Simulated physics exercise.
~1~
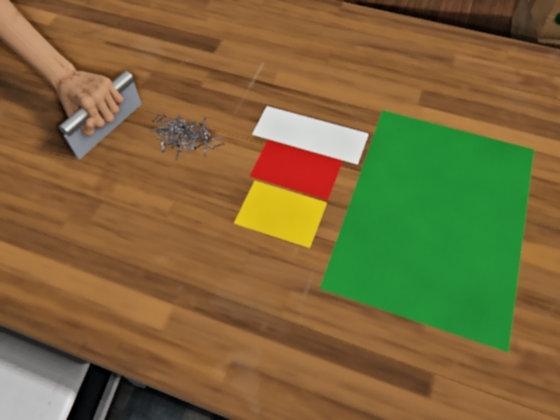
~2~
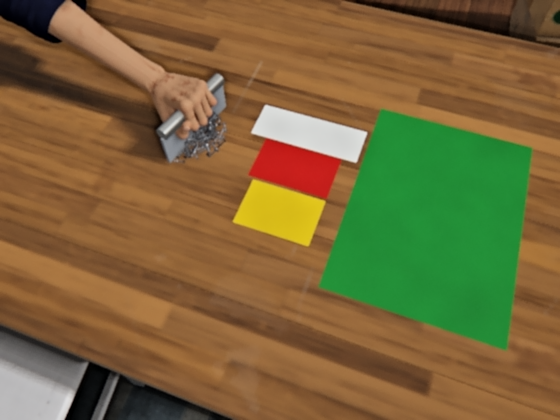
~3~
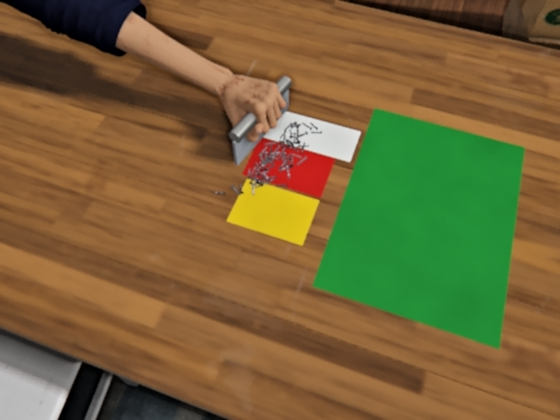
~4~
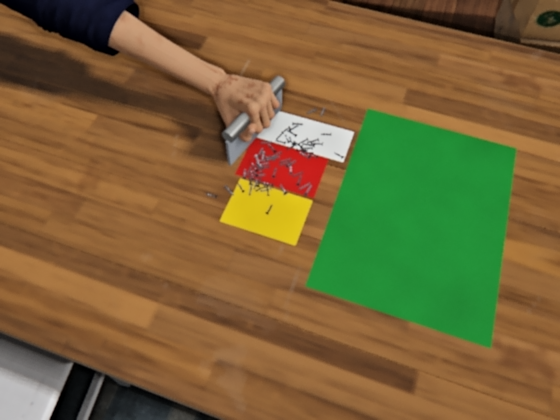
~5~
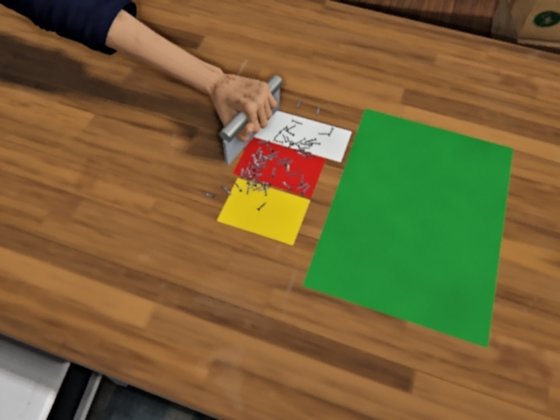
A hand grips a metal scraper beside a small heap of steel screws on a striped wooden surface, seen from above at a slant. To the right, white, red and yellow sheets form a column, with a large green sheet beyond them. The hand pushes the scraper right into the screws, sweeping them toward the smaller sheets. The screws spread across those sheets as the scraper stops by their left edge, while the view shifts slightly right. Finally, most lie on red, some on white, a few on yellow or bare wood, and none on green.
